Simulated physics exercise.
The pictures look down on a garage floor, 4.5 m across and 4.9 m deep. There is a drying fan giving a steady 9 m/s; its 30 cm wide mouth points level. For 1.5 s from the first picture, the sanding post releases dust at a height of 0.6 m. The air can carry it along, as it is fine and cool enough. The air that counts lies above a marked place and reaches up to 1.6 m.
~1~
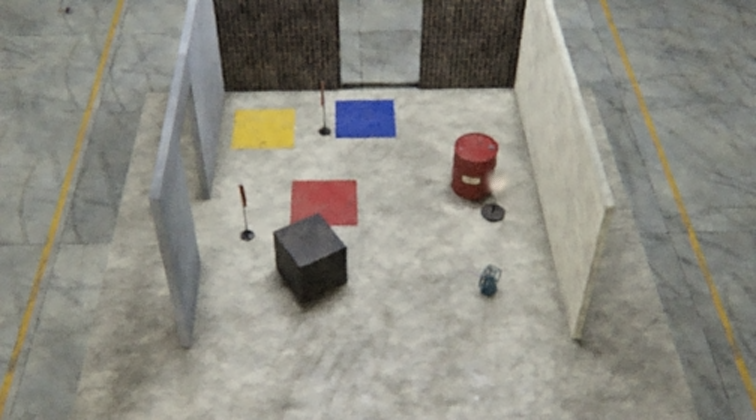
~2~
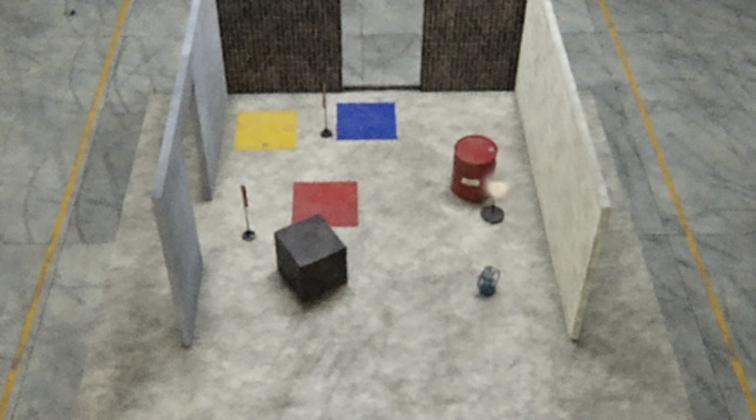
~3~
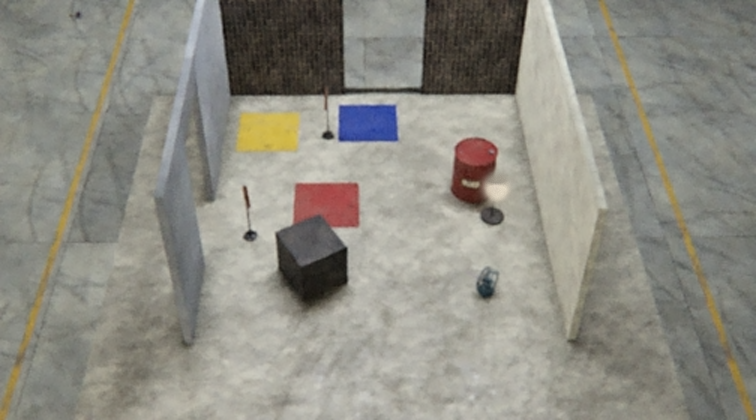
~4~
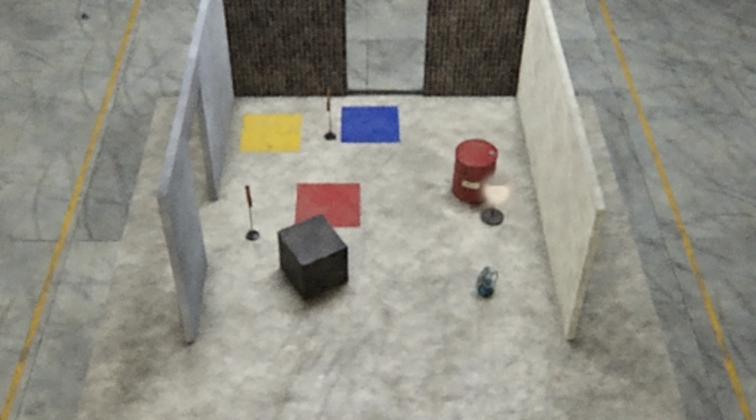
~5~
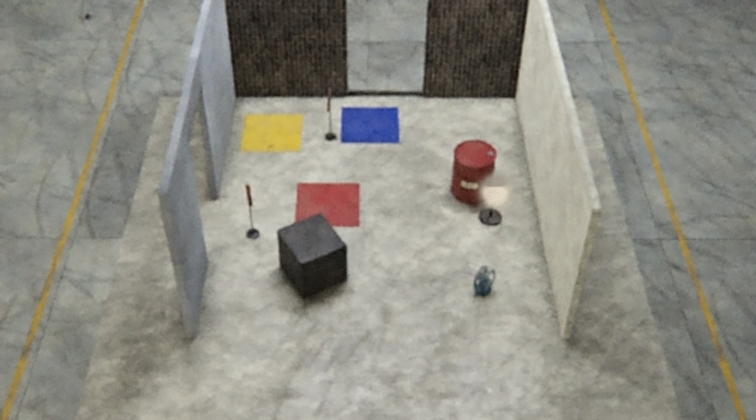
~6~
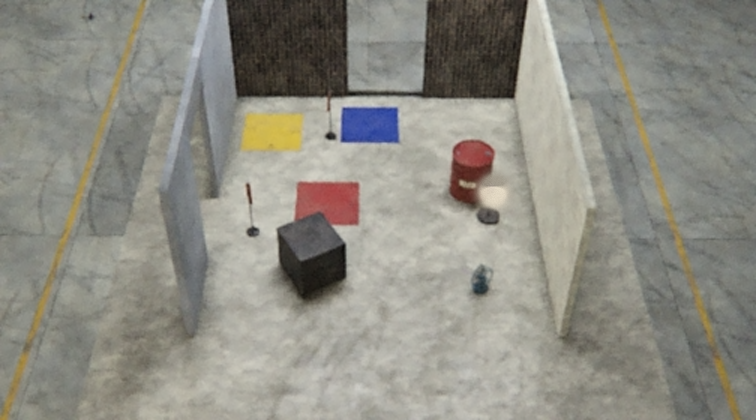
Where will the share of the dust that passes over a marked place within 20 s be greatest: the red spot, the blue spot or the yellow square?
The red one.
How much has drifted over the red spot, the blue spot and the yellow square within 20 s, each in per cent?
80 % red, 3 % blue, 50 % yellow.
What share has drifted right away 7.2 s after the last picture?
Around 0 percent at that point.
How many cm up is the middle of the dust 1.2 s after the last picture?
Its middle sits roughly 40 cm above the surface.
Then, 1.2 s after the last picture we count, 0 % has passed over the red spot, 0 % over the blue spot and 0 % over the yellow square, with 100 % still about or yet to come, and the middle of the rest is near (494, 201).
Then, 3.2 s after the last picture we count, 0 % has passed over the red spot, 0 % over the blue spot and 0 % over the yellow square, with 100 % still about or yet to come, and the middle of the rest is near (497, 222).
Then, 7.2 s after the last picture we count, 22 % has passed over the red spot, 0 % over the blue spot and 6 % over the yellow square, with 100 % still about or yet to come, and the middle of the rest is near (502, 239).
Then, 19.2 s after the last picture we count, 83 % has passed over the red spot, 3 % over the blue spot and 52 % over the yellow square, with 20 % still about or yet to come, and the middle of the rest is near (512, 198).
